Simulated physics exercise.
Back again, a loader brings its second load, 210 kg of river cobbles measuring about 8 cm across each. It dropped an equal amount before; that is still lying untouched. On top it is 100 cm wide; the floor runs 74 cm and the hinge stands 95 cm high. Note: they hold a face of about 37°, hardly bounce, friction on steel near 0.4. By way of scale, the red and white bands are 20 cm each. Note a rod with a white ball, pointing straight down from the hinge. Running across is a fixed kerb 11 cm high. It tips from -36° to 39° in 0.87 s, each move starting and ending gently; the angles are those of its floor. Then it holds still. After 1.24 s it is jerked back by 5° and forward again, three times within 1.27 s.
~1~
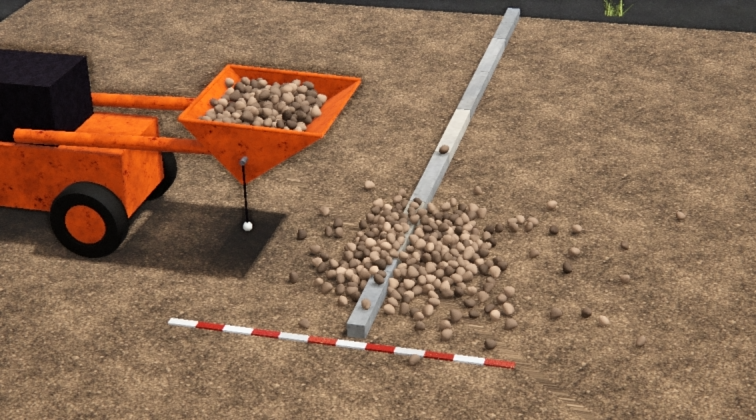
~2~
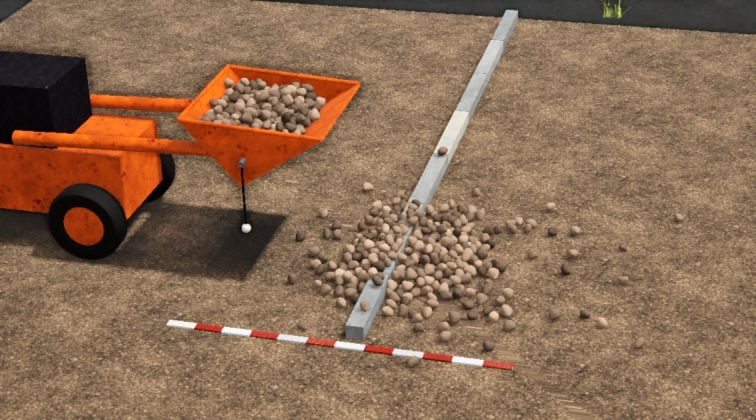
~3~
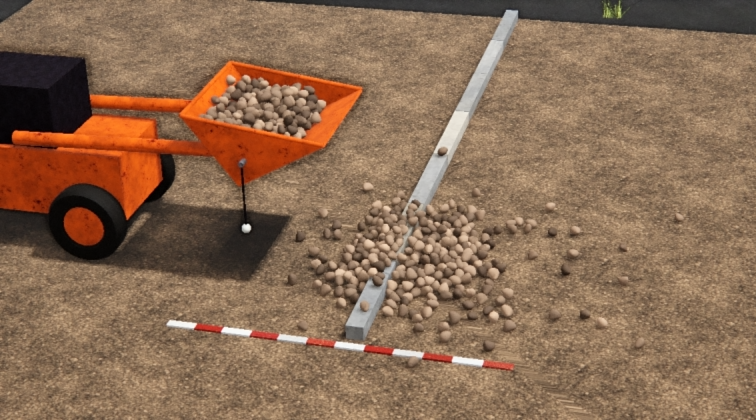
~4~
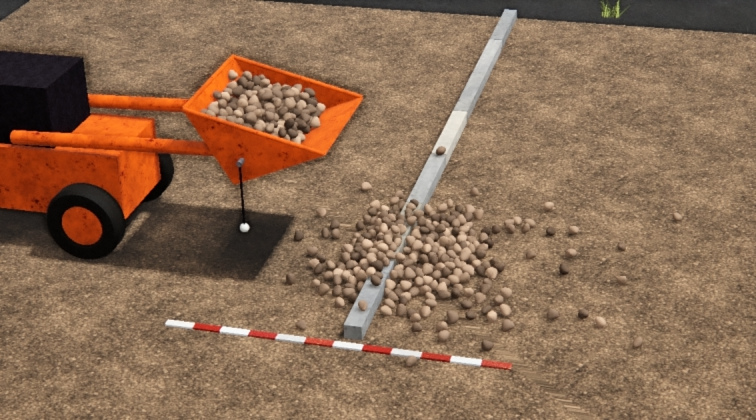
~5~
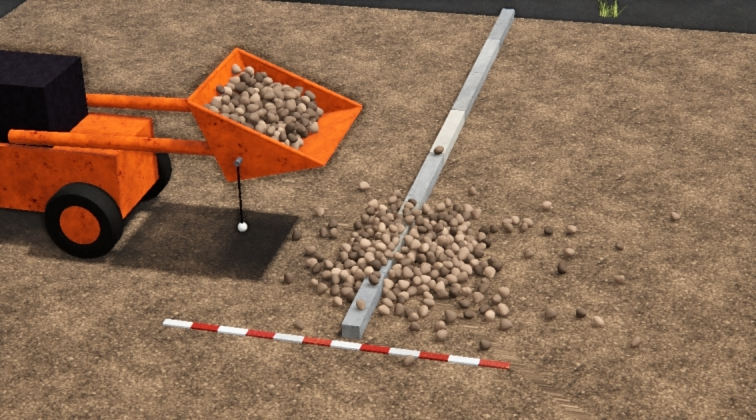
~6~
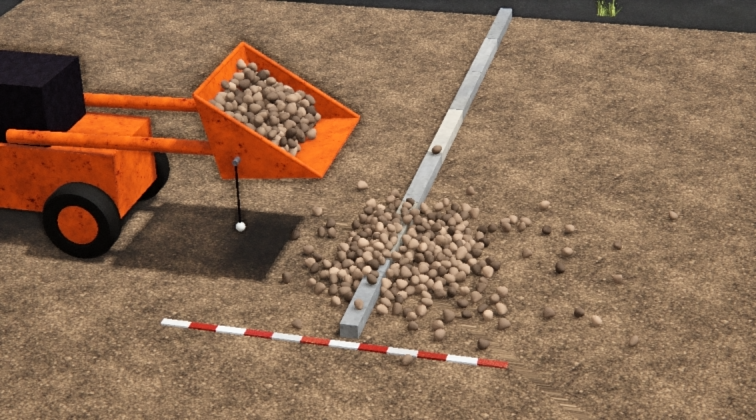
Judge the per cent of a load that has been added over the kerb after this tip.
The added amount is roughly 13 per cent of a load.
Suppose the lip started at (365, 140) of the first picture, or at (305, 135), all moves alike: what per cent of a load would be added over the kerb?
Roughly 65 per cent, then 5 per cent.
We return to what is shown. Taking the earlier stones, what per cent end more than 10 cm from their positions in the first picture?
Roughly 5 % of them.
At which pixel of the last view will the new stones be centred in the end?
The middle lies near (352, 241) in the last picture.
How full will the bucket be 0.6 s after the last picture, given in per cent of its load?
Close to 70 per cent of the load.
Then, 0.3 s after the last picture the floor is at 27°; in per cent of one load, 100 in the bucket, 39 on this side of the kerb, 61 over the kerb; the foremost stones are at (605, 280).
Then, 0.6 s after the last picture the floor is at 39°; in per cent of one load, 71 in the bucket, 68 on this side of the kerb, 61 over the kerb; the foremost stones are at (605, 280).
Then, 2.6 s after the last picture the floor is at 39°; in per cent of one load, 0 in the bucket, 126 on this side of the kerb, 74 over the kerb; the foremost stones are at (605, 280).
Then, 5.1 s after the last picture the floor is at 39°; in per cent of one load, 0 in the bucket, 126 on this side of the kerb, 74 over the kerb; the foremost stones are at (605, 280). Net gain over the kerb, 13.
